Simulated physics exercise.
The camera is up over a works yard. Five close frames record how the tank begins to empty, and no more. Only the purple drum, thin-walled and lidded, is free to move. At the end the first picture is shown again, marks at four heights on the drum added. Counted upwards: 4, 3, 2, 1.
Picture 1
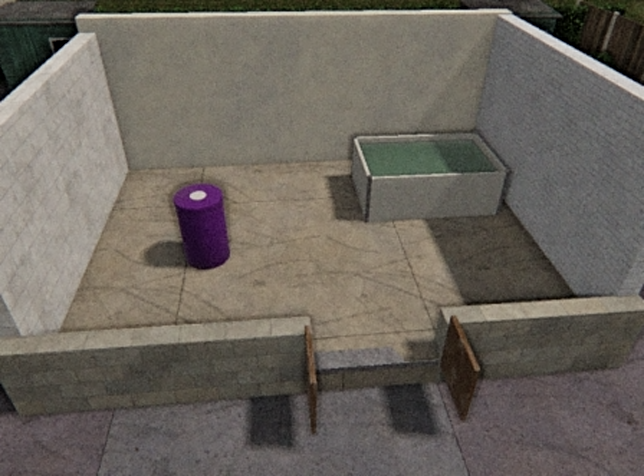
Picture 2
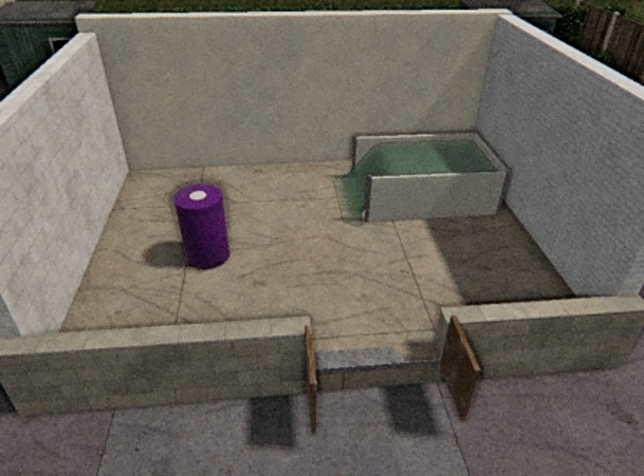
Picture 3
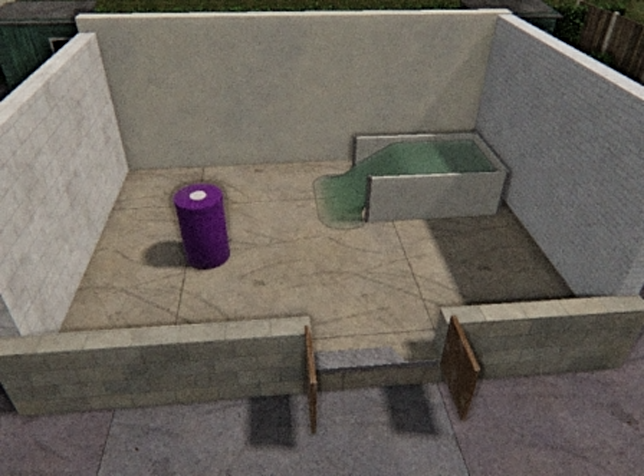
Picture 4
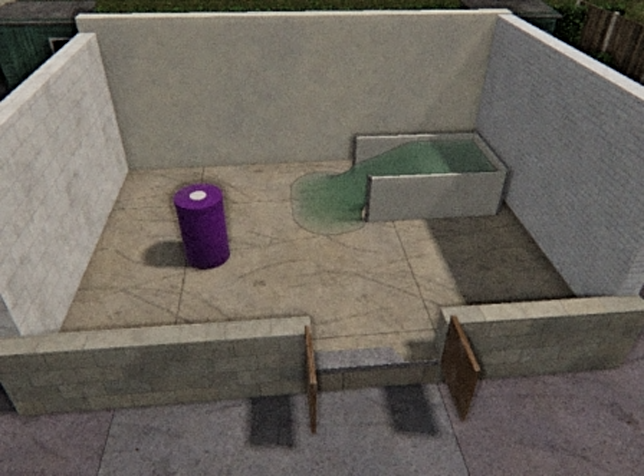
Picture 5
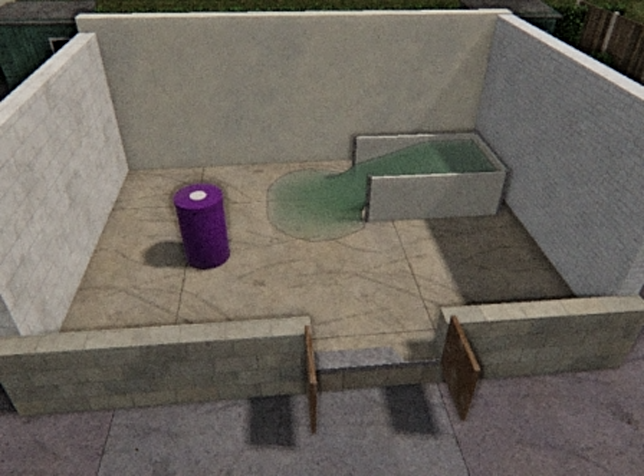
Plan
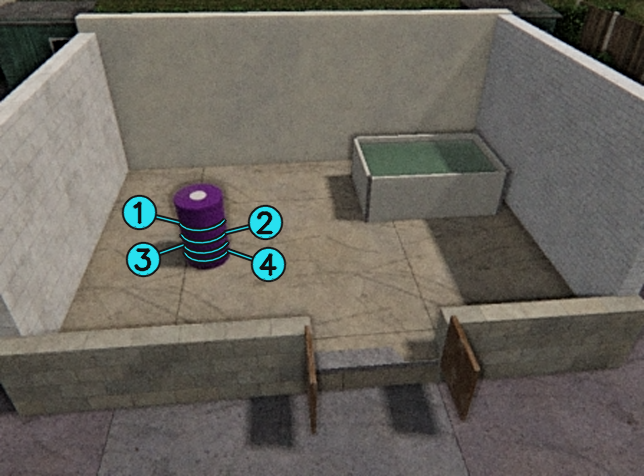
Green water pours from a tank's open left end and spreads toward a still purple drum.
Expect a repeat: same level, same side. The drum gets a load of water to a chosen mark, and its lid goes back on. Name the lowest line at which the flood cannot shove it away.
Choose 3.
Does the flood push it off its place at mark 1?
No, that is safe.
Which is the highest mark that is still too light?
4 it is.
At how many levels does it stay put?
Three of the four.
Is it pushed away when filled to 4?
Yes, that goes wrong.
On the marked copy, 1 at (200, 230); 2 at (202, 242); 3 at (204, 253); 4 at (205, 261); from the bottom up 4, 3, 2, 1.
If 1 is chosen, it does not move.
If 2 is chosen, it does not move.
If 3 is chosen, it does not move.
If 4 is chosen, it is pushed about its own width away.
